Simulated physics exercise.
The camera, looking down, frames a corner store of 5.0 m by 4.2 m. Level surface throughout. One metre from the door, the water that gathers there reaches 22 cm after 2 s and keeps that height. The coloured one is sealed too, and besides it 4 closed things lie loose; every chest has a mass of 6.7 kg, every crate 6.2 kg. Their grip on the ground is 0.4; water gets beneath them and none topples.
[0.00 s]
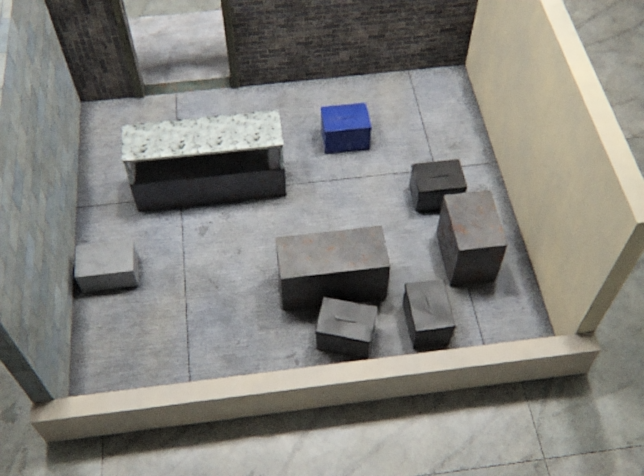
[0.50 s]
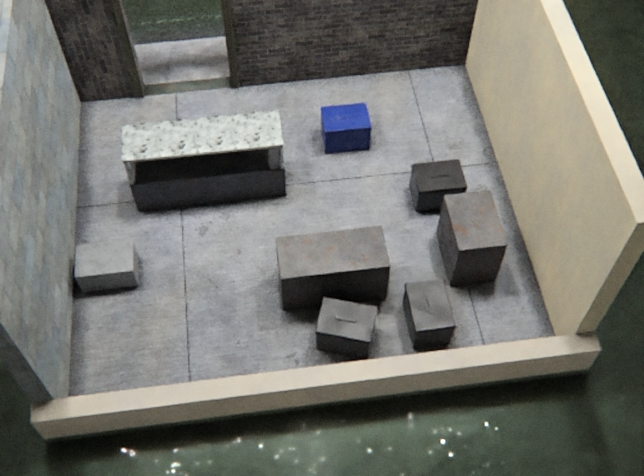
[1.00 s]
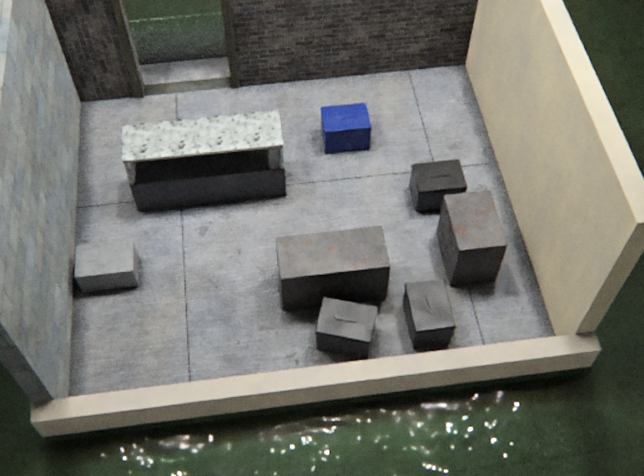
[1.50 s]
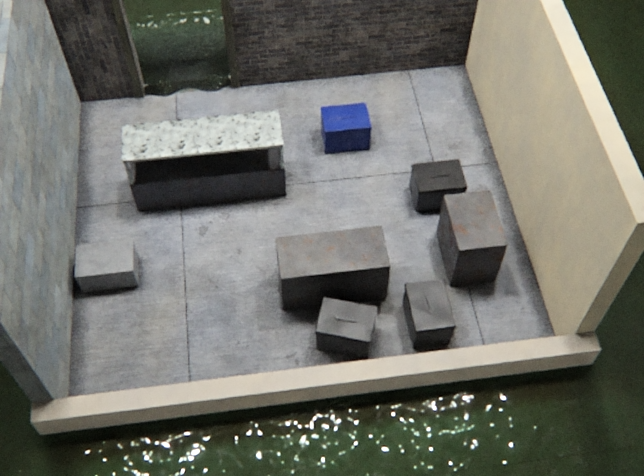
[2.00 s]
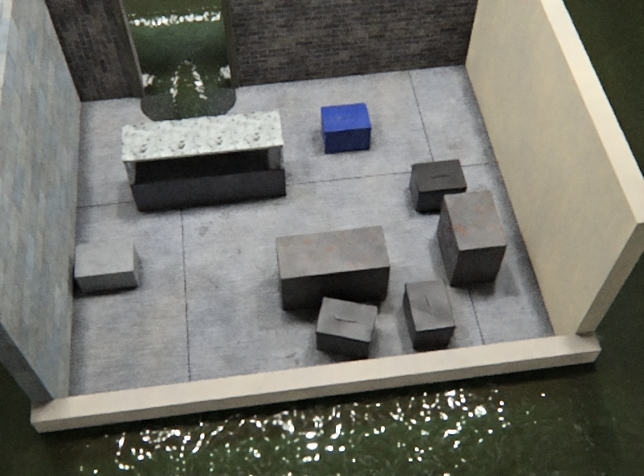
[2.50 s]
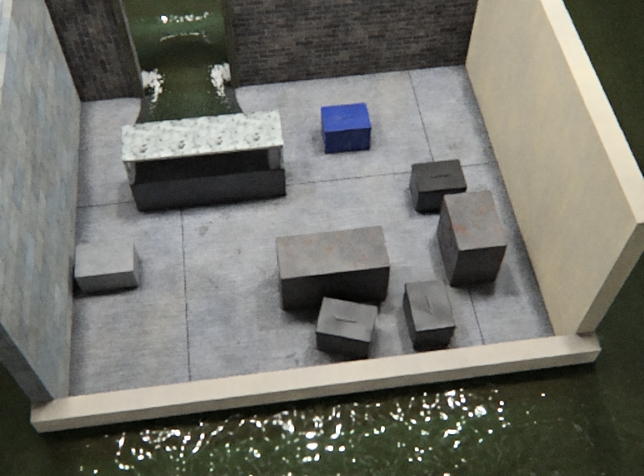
A walled room with a blue box and several gray and dark blocks stayed still while green water surrounded it outside, then poured through the doorway at the back and spread behind the speckled counter.
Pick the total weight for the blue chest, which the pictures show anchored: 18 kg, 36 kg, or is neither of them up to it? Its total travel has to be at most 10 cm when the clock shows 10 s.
36 kg is needed.
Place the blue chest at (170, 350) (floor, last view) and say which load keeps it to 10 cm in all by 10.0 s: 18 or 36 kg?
Here the lighter suffices.
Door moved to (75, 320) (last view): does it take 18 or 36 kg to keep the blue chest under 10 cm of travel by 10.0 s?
Okay, so the light mass does it.
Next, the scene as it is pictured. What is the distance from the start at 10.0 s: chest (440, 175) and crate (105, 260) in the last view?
They've ended up 40 cm and 300 cm away, in that order.
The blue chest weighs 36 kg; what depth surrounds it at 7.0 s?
4 cm, roughly.
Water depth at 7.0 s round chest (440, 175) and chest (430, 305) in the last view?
I'd estimate 2 cm for the first and 2 cm for the second.
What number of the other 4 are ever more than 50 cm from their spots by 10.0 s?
My count gives 3.
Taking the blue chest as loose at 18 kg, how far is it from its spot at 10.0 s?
It would be some 120 cm from its spot.
After 3.5 s the blue chest would be 0 cm from its start with 18 kg and 0 cm from its start with 36 kg; 3 cm of water round it then.
After 4.5 s the blue chest would be 25 cm from its start with 18 kg and 0 cm from its start with 36 kg; 4 cm of water round it then.
After 7.0 s the blue chest would be 37 cm from its start with 18 kg and 0 cm from its start with 36 kg; 4 cm of water round it then.
After 10.0 s the blue chest would be 112 cm from its start with 18 kg and 0 cm from its start with 36 kg; 7 cm of water round it then.
